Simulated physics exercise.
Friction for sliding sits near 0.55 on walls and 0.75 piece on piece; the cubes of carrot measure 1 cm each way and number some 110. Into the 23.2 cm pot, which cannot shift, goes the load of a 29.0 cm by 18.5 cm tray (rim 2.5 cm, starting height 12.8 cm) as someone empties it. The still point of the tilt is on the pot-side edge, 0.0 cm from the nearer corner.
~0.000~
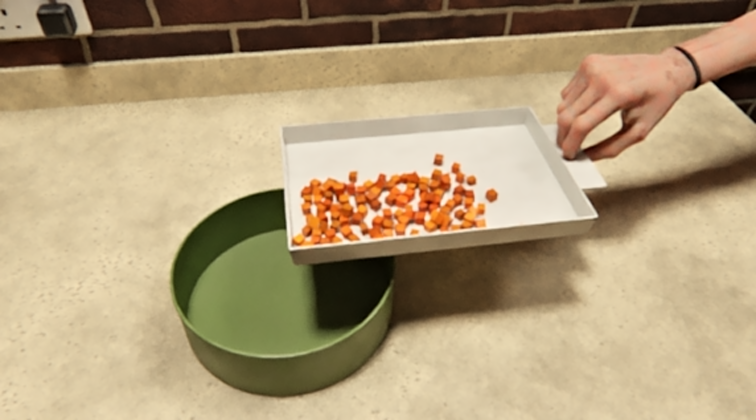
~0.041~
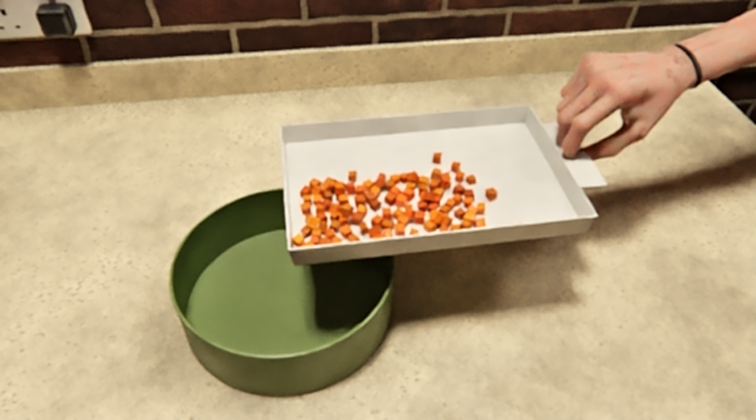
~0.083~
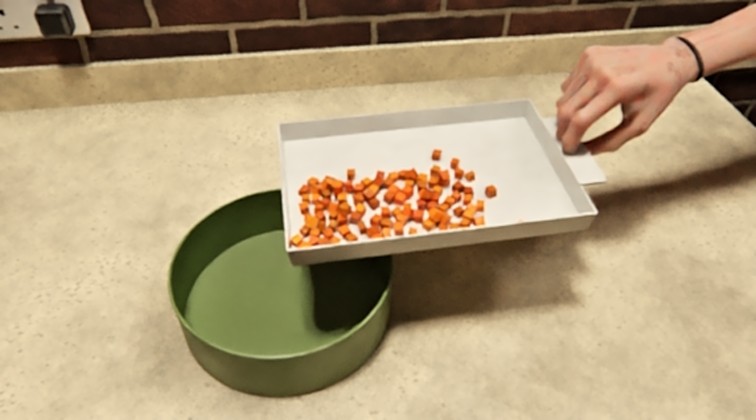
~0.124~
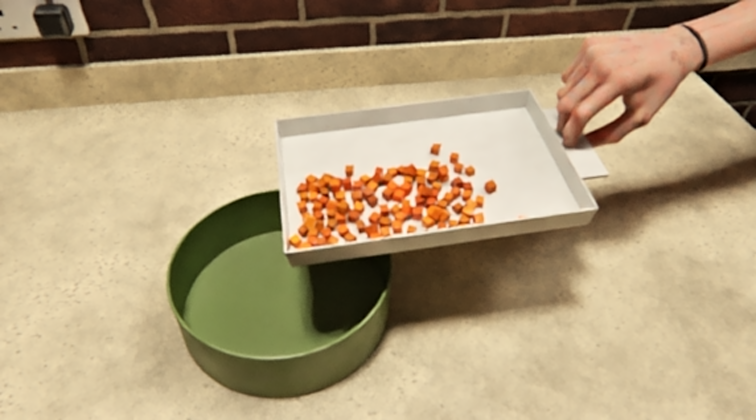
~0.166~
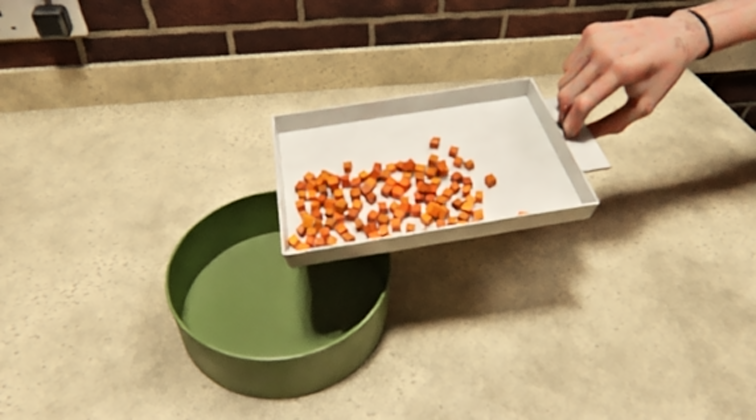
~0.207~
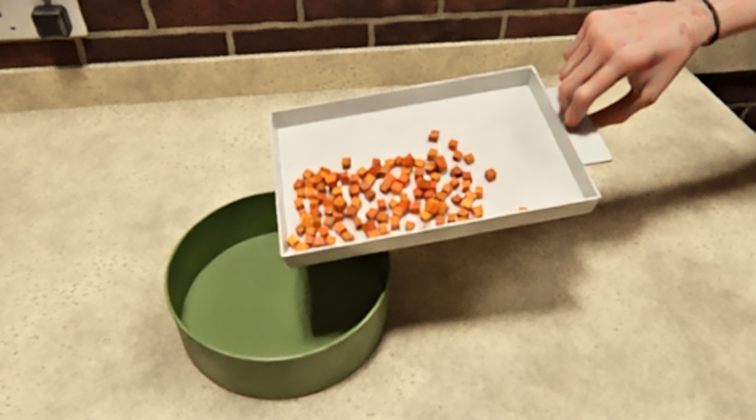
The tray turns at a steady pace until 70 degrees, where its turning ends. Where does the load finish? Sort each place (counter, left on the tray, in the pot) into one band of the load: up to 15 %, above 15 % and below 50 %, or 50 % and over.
Counter: Up to 15 %; left on the tray: 50 % and over; pot: Up to 15 %.
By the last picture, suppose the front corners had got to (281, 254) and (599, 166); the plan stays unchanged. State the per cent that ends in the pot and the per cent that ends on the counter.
Pot 35, counter 5.
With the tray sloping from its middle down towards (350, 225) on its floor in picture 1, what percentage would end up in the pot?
Estimate: Some 5 per cent.
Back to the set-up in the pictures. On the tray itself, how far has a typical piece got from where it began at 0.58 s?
By then it sits near 1 cm from where it began.
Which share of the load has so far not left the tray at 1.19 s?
Of the load, some 100 percent.
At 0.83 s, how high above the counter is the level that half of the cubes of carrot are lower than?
Roughly 20 cm above the counter.
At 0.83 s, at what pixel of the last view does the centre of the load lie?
I'd put it close to (343, 196).
After 0.58 s, tilt 39 degrees; the tray holds 100 %, the pot 0 %.
After 0.83 s, tilt 58 degrees; the tray holds 100 %, the pot 0 %.
After 1.19 s, tilt 70 degrees; the tray holds 100 %, the pot 0 %.
By 2.3 s all is still; counter 0 %, tray 95 %, pot 0 %.
